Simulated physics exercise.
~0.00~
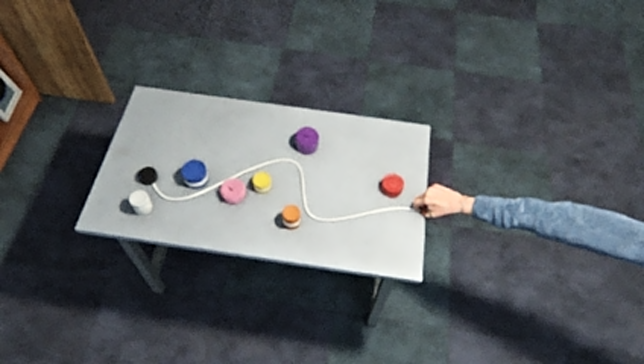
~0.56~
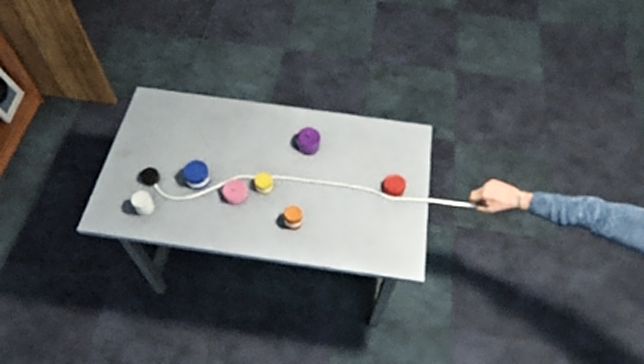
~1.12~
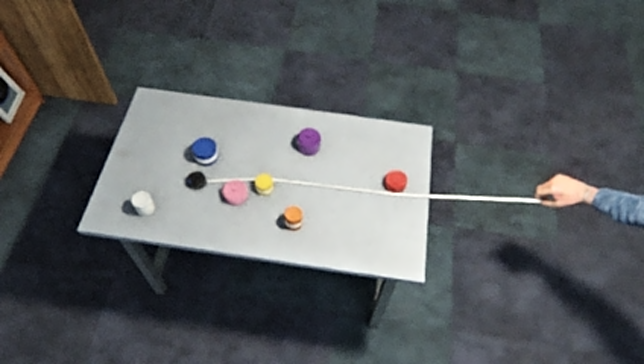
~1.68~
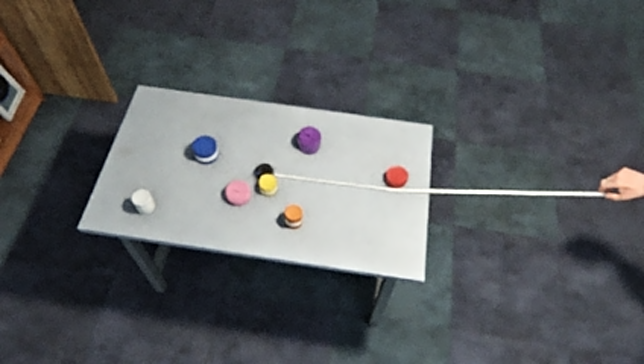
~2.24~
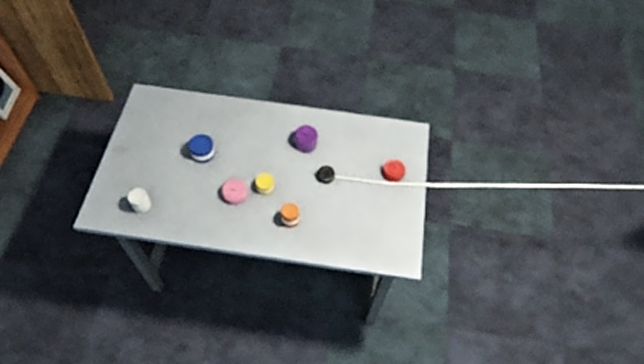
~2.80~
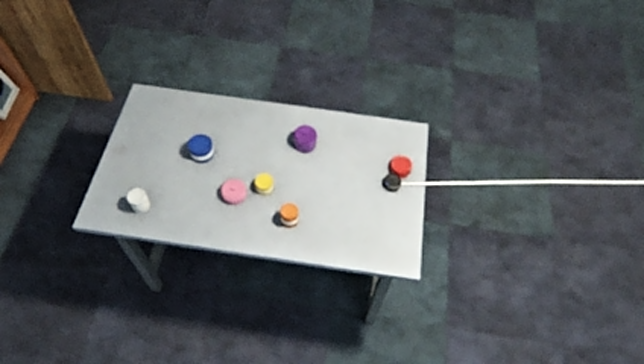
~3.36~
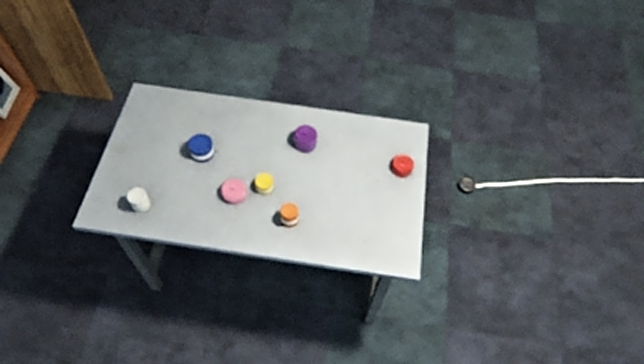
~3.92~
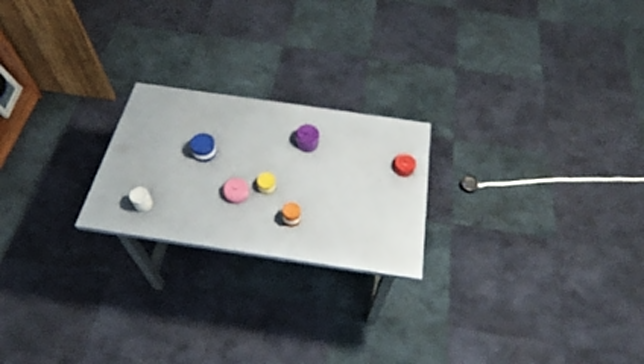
The clip opens on a grey table seen from above, where a small black puck sits at the left with its white cord winding among seven colourful little containers, and a hand holds the cord's far end at the right edge. The hand pulls right, drawing the cord straighter, and the puck starts sliding as the blue tin shifts upward. The puck passes just above the yellow tin, and the hand leaves view while the puck crosses open tabletop. It brushes past the red tub, which shifts slightly up, then ends beyond the table's right edge, all seven containers remaining on top.
